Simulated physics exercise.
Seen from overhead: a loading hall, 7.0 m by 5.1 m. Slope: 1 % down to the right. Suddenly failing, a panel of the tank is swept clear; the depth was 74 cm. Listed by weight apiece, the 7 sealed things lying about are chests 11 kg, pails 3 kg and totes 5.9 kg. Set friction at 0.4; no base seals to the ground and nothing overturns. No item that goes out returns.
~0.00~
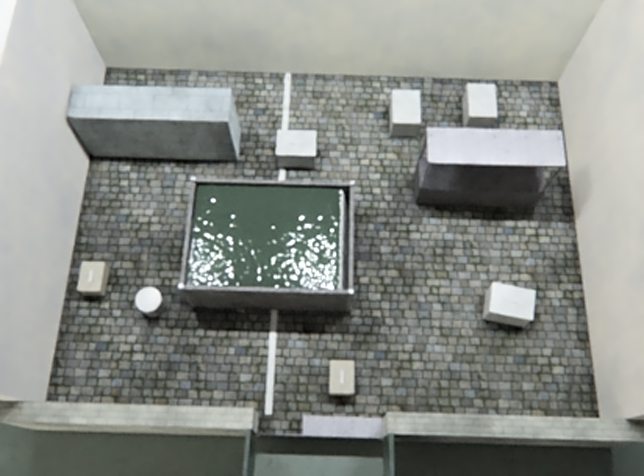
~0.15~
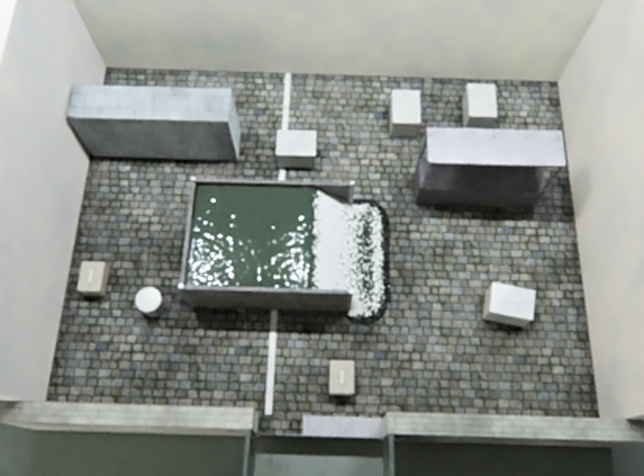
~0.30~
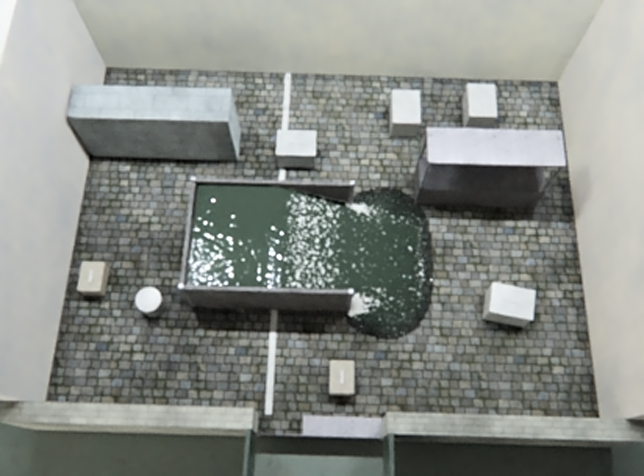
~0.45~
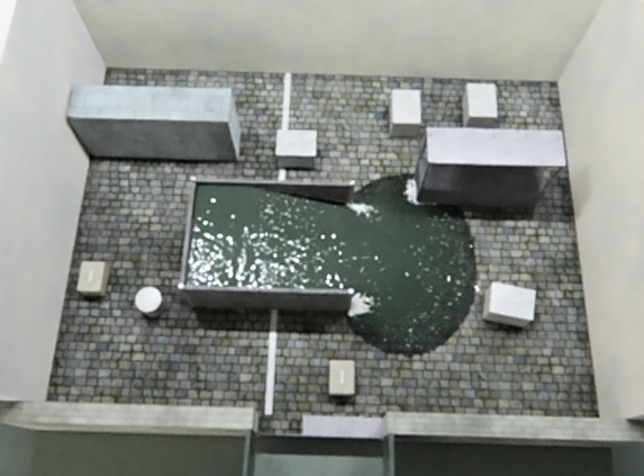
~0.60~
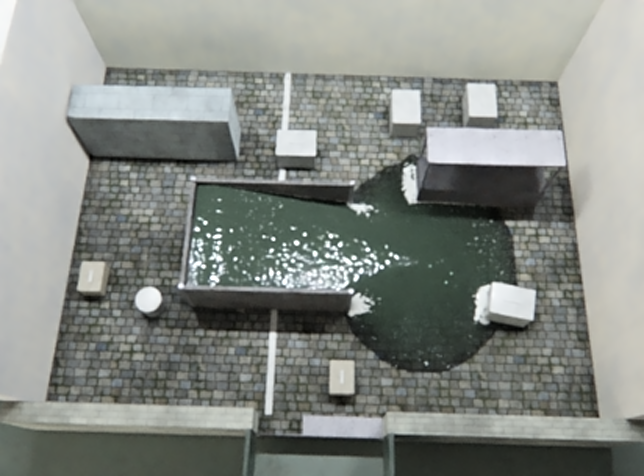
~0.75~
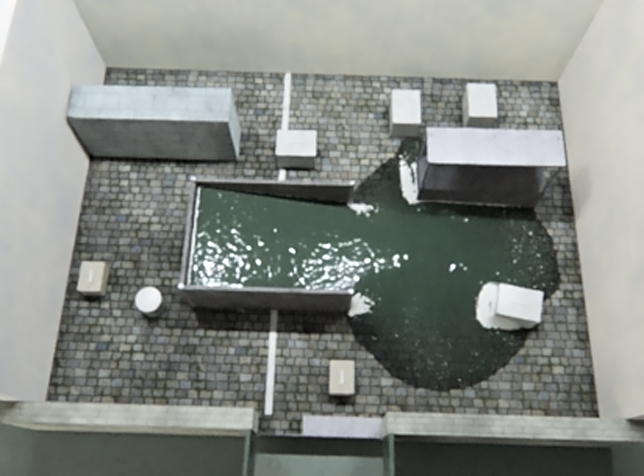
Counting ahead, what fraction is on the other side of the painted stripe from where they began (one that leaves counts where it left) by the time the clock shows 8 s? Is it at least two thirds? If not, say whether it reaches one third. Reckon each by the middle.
The share is in the middle band.
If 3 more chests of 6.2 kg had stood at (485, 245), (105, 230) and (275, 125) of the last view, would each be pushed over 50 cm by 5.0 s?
In order: Greater, smaller and smaller.
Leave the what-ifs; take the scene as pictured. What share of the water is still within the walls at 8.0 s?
About 94 in a hundred parts of the water.
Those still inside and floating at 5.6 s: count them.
At that instant the tally stands at 3.
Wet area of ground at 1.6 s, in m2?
About 15 m2.
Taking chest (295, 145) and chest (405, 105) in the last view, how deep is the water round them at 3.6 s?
About 0 and 9 cm.
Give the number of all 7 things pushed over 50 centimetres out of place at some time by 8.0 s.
By my tally, 7.
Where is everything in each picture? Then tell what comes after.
A chest at (512, 301) rests on the ground; a chest at (482, 100) rests on the ground; 2.8 m2 under water; 0 of 7 have shifted, in the first picture.
A chest at (512, 301) rests on the ground; a chest at (482, 100) rests on the ground; water covers 3.6 m2; 0 of 7 have shifted, in the second picture.
A chest at (512, 301), on the bottom; a chest at (482, 100) rests on the ground; 4.9 m2 under water; 0 of 7 have shifted, in the third picture.
A chest at (512, 301) rests on the ground; a chest at (482, 100), on the bottom; water covers 6.3 m2; 0 of 7 have shifted, in the fourth picture.
A chest at (513, 301) rests on the ground; a chest at (482, 100) rests on the ground; 7.7 m2 under water; 0 of 7 have shifted, in the fifth picture.
A chest at (520, 303) rests on the ground, 9 cm from its start; a chest at (482, 100), on the bottom; 9.3 m2 under water; 1 of 7 have shifted, in the sixth picture.
After 1.6 s 0 of 7 are over the mark; 1 afloat.
After 3.6 s 0 of 7 are over the mark; 2 afloat.
After 5.6 s 2 of 7 are over the mark; 3 afloat.
After 8.0 s 4 of 7 are over the mark; 2 afloat.
